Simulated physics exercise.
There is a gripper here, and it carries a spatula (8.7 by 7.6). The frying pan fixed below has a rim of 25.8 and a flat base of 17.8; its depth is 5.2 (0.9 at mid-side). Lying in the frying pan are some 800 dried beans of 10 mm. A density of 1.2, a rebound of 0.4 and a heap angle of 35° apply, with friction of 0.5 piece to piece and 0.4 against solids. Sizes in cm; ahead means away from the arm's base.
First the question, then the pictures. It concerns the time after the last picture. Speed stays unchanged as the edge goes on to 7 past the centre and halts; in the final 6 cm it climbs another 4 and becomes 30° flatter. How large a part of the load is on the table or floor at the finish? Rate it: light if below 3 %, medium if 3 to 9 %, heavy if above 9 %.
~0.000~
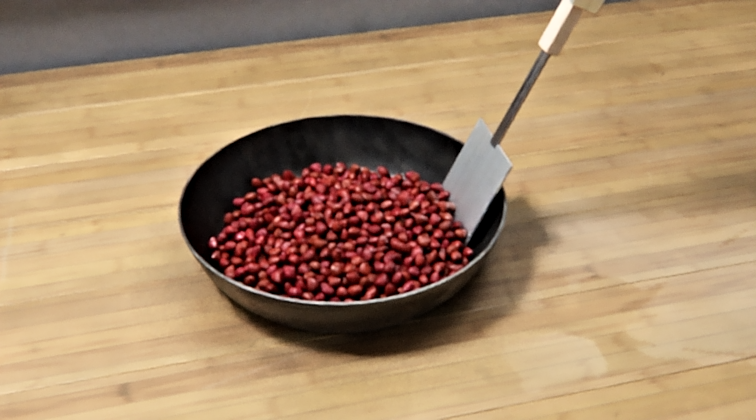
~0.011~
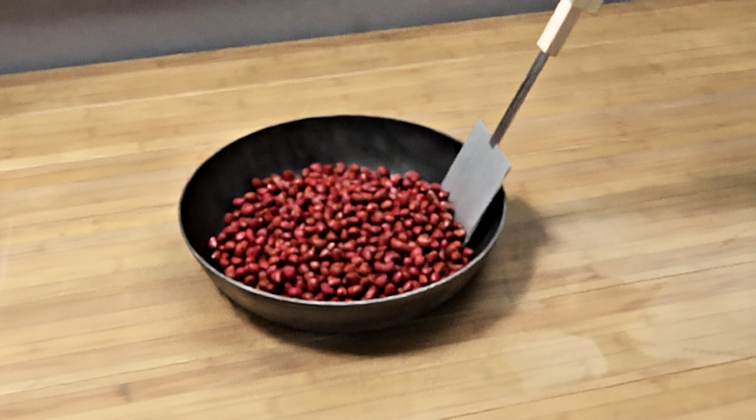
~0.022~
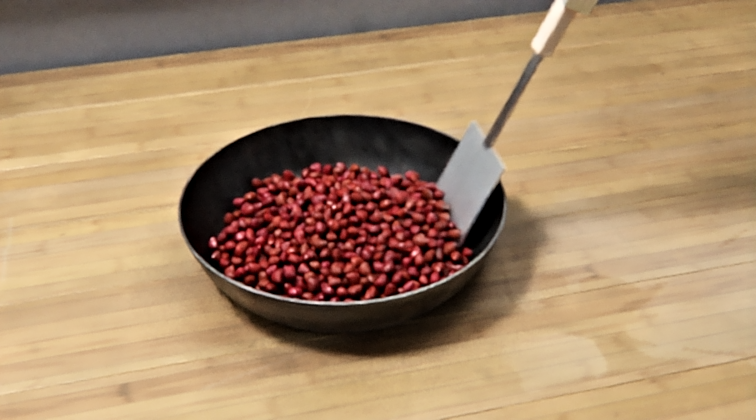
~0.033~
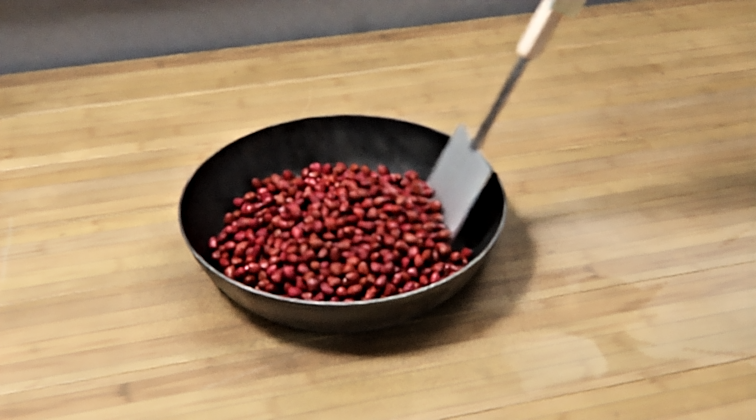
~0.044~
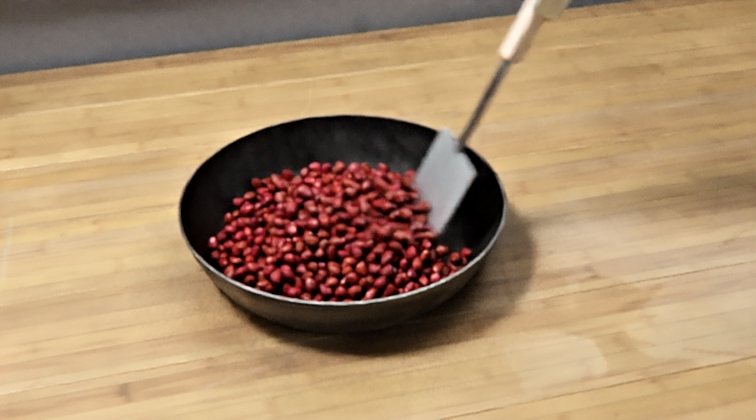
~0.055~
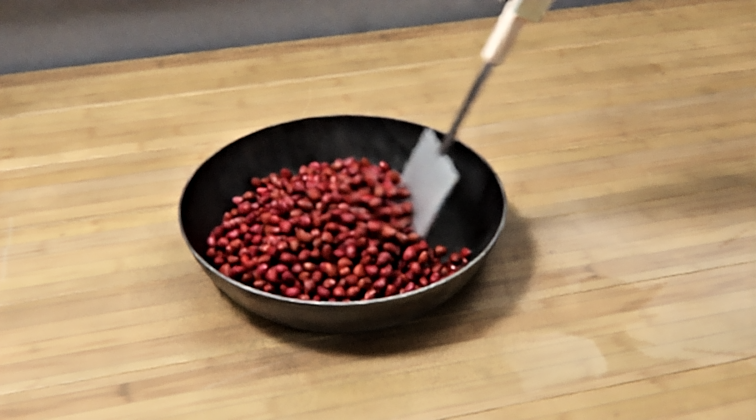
Rating: Heavy.
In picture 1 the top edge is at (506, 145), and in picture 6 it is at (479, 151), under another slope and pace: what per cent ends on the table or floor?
It works out to about 0 %, more or less.
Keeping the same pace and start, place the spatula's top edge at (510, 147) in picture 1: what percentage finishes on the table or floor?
Spill: Approx. 15 per cent.
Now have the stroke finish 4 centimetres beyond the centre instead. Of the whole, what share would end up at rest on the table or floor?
My guess would be around 10 per cent.
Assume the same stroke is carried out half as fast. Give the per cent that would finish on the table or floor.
I'd expect near 5 per cent.
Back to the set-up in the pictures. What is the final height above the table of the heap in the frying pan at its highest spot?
Roughly 6.0 centimetres.
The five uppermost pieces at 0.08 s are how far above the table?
I'd put it close to 6 cm.
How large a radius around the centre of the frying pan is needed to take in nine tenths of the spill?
That's near 50 cm.
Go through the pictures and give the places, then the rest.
The spatula top edge at (496, 141), sloping 64°; upper third of the load around (347, 223), from x 215 to 470, top at y 170; 804 in the frying pan, in the first picture.
The spatula top edge at (495, 142), sloping 64°; upper third of the load around (347, 223), from x 215 to 470, top at y 170, in the second picture.
The spatula top edge at (489, 143), sloping 64°; upper third of the load around (350, 223), from x 215 to 465, top at y 170, in the third picture.
The spatula top edge at (476, 146), sloping 64°; upper third of the load around (354, 221), from x 215 to 465, top at y 170, in the fourth picture.
The spatula top edge at (459, 149), sloping 64°; upper third of the load around (349, 221), from x 215 to 465, top at y 165, in the fifth picture.
The spatula top edge at (442, 151), sloping 64°; upper third of the load around (343, 219), from x 210 to 465, top at y 165; 804 in the frying pan, in the sixth picture.
After 0.08 s, sloping 64°, highest piece 7 above the table; 804 in the frying pan.
After 0.11 s, sloping 56°, highest piece 8 above the table; 804 in the frying pan.
After 0.32 s, sloping 34°, highest piece 9 above the table; 685 in the frying pan, 94 on the table or floor, 25 on the blade or in flight.
After 1.37 s, sloping 34°, highest piece 6 above the table; 685 in the frying pan, 119 on the table or floor.
In the end, 685 in the frying pan, 119 on the table or floor. That is 15 % on the table or floor.
